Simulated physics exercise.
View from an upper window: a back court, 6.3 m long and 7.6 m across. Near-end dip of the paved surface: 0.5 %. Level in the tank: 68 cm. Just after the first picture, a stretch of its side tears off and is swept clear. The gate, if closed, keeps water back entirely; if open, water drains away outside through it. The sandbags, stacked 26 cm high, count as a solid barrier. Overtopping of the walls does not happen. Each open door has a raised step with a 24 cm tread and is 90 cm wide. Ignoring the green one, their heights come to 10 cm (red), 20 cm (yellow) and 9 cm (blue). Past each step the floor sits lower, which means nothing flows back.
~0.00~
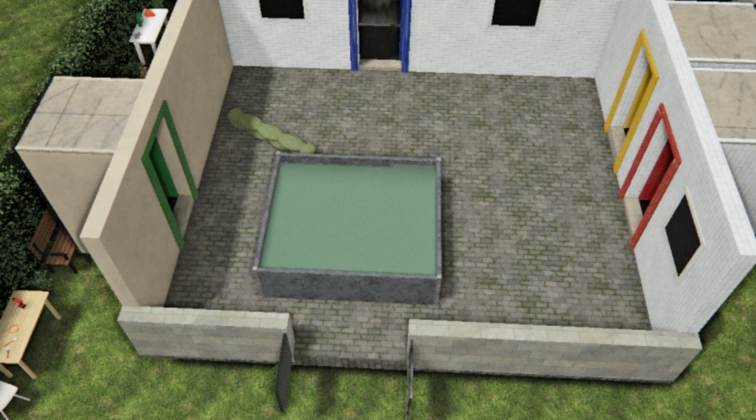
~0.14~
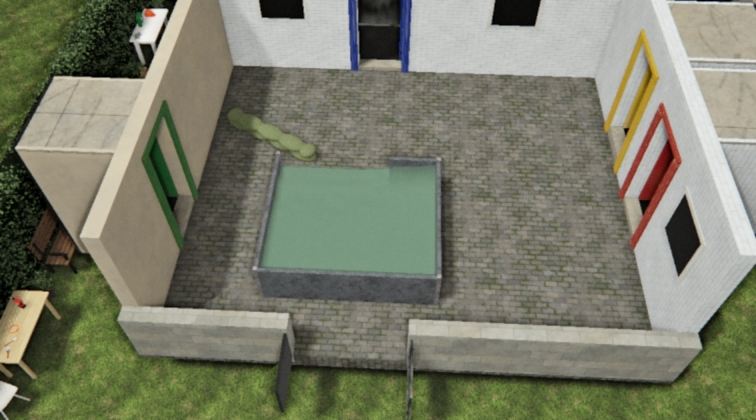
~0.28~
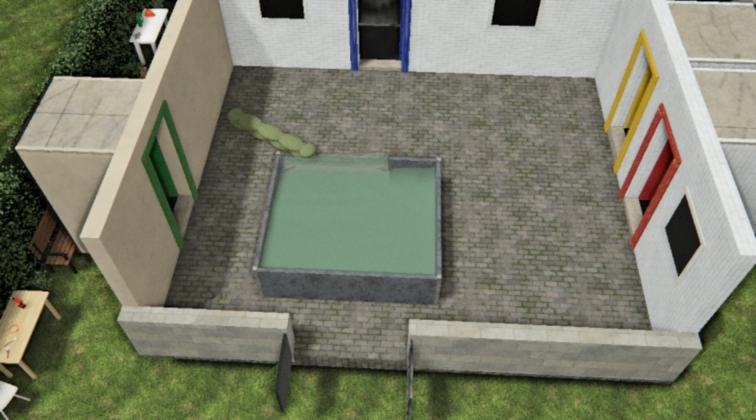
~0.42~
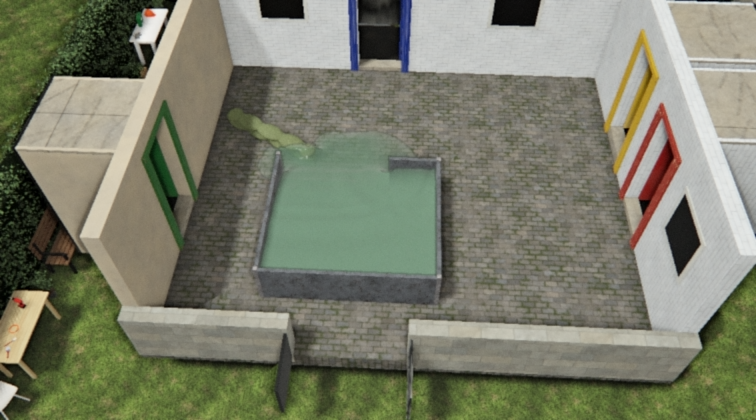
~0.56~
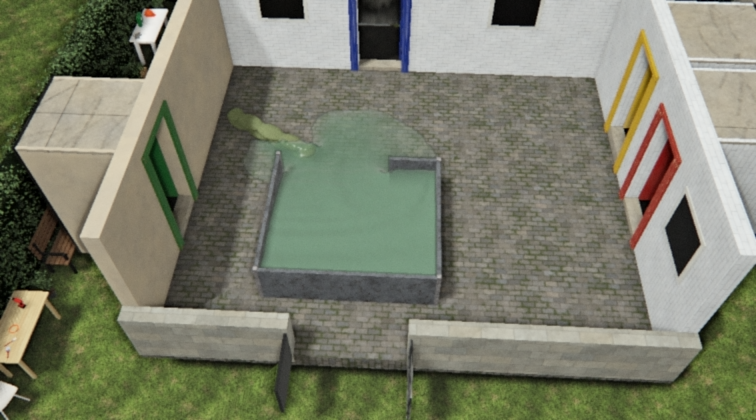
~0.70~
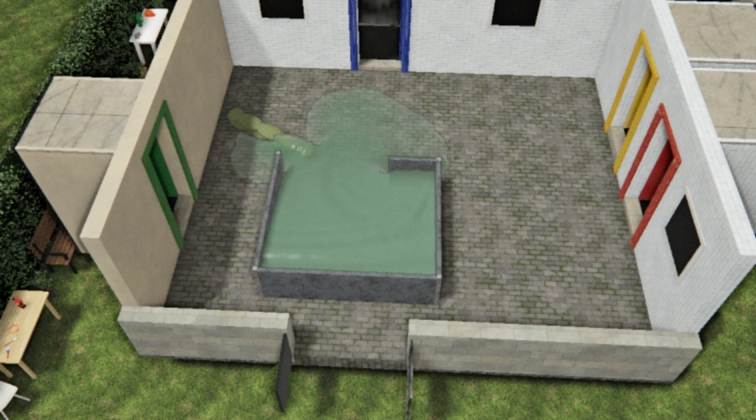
Green water poured out of a rectangular tank in a paved courtyard after part of its far wall disappeared, spreading over the bricks toward the blue door and around the sandbags on the left.
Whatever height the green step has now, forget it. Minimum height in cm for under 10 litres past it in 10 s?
Approx. 6 cm.
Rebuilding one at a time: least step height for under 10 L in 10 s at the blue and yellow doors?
You'd want some 33 cm at blue and some 14.5 cm at yellow.
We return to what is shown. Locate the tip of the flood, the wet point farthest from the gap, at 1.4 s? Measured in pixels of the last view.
Close to pixel (447, 78).
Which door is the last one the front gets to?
Red.
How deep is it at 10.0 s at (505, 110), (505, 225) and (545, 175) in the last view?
Depth: About 10, 4, 7 cm.
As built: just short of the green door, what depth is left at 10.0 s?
It comes to about 5.0 centimetres deep.
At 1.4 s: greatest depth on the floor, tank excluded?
Max depth: About 50 cm.
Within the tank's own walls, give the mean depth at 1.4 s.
Near 45 cm, averaged.
After 1.4 s water covers 30 % of the floor, deepest (50 cm) near (313, 163); it has not reached the green door.
After 3.0 s water covers 45 % of the floor, deepest (37 cm) near (267, 72); 6 cm at the green door, 0 litres in over its 17 cm step.
After 10.0 s water covers 95 % of the floor, deepest (15 cm) near (621, 356); 5 cm at the green door, 0 litres in over its 17 cm step.
At the green door as built, the water arrived by 1.8 s and peaked near 9 cm at 6.0 s.
With a step of 5.5 cm, 14 litres would have come in within the 10 s; with 7.5 cm, 4 litres. So under 10 litres takes about 6 cm.
